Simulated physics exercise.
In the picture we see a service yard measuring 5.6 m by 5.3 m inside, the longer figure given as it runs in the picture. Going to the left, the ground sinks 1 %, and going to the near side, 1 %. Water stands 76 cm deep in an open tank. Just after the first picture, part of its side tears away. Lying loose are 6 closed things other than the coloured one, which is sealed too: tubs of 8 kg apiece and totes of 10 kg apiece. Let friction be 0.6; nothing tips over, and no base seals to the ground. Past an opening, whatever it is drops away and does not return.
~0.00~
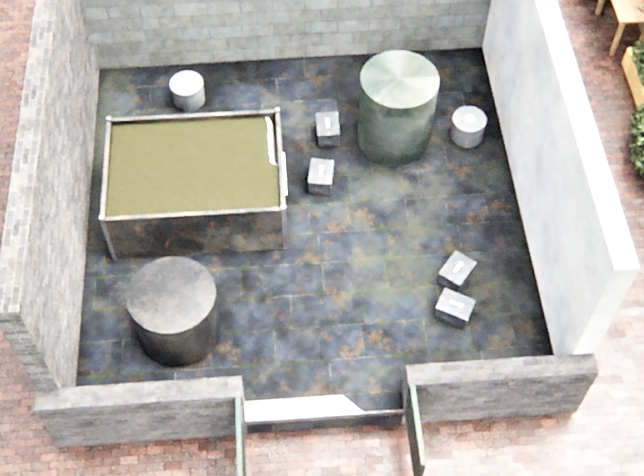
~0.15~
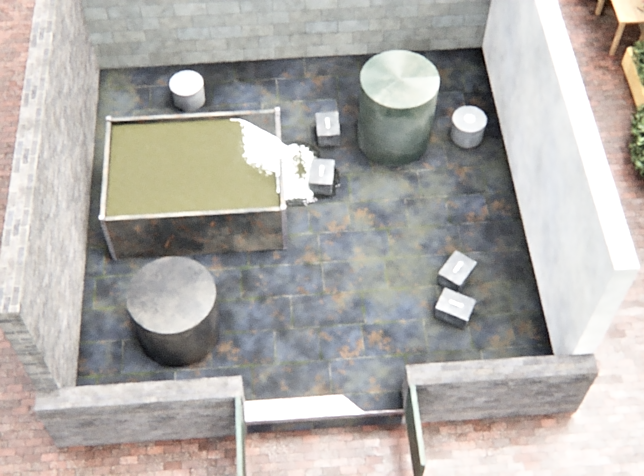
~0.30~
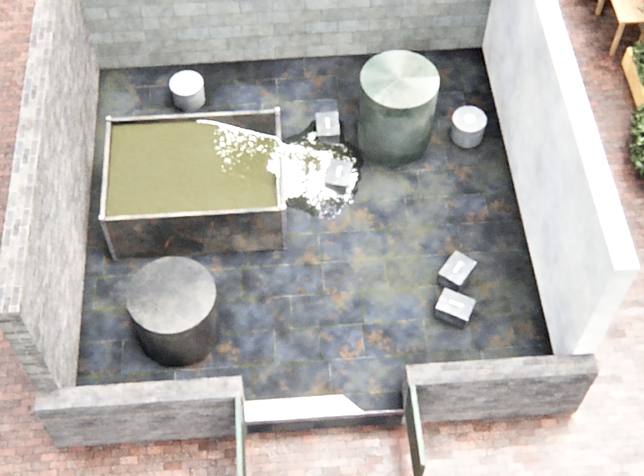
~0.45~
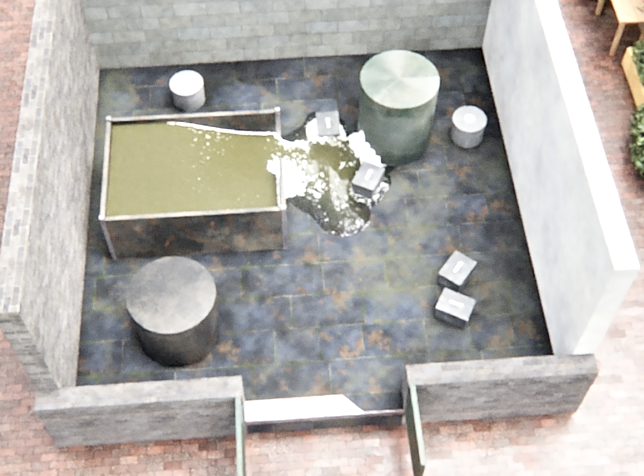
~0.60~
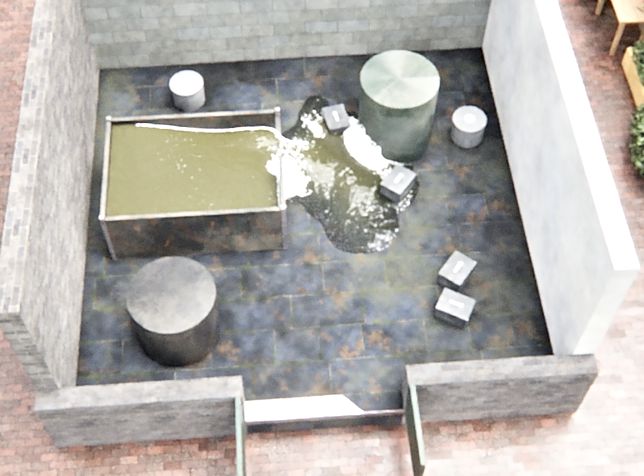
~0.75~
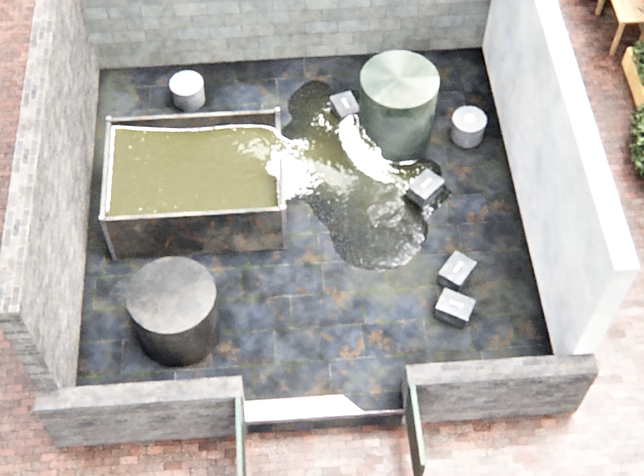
A walled yard held a tank of murky green water, then water burst through its right side, foamed across the dark paving around a big green cylinder, and pushed two small gray boxes rightward.
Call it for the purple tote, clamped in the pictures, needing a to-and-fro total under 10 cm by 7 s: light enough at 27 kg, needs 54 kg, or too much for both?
Light enough at 27 kg.
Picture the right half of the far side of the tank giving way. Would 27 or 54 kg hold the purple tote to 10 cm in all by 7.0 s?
Answer: The big one only.
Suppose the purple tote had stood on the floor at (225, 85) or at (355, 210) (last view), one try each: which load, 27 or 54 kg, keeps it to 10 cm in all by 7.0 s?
In turn: The lighter suffices; just the heavier works.
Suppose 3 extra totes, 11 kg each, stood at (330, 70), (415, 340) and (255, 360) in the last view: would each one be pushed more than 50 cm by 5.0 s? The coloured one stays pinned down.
Taking them one by one: Above the mark; above the mark; below the mark.
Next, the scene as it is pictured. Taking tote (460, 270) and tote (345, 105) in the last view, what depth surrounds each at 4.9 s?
5 and 6 cm.
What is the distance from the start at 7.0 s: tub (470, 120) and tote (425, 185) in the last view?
150 cm, washed out.
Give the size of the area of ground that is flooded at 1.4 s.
I'd put it close to 11.0 m2.
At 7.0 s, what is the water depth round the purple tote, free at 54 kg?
Around 5 cm.
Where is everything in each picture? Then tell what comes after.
The purple tote is out of sight; 3.1 m2 under water; 0 of 7 have shifted, in the first picture.
The purple tote is out of sight; water covers 3.5 m2; 0 of 7 have shifted, in the second picture.
The purple tote is out of sight; water covers 4.2 m2; 1 of 7 have shifted, in the third picture.
The purple tote is out of sight; water covers 4.8 m2; 1 of 7 have shifted, in the fourth picture.
The purple tote is out of sight; 5.6 m2 under water; 2 of 7 have shifted, in the fifth picture.
The purple tote is out of sight; 6.7 m2 under water; 2 of 7 have shifted, in the sixth picture.
After 1.4 s the purple tote would be 0 cm from its start with 27 kg and 0 cm from its start with 54 kg; 0 cm of water round it then.
After 3.1 s the purple tote would be 0 cm from its start with 27 kg and 0 cm from its start with 54 kg; 2 cm of water round it then.
After 4.9 s the purple tote would be 0 cm from its start with 27 kg and 0 cm from its start with 54 kg; 3 cm of water round it then.
After 7.0 s the purple tote would be 0 cm from its start with 27 kg and 0 cm from its start with 54 kg; 5 cm of water round it then.
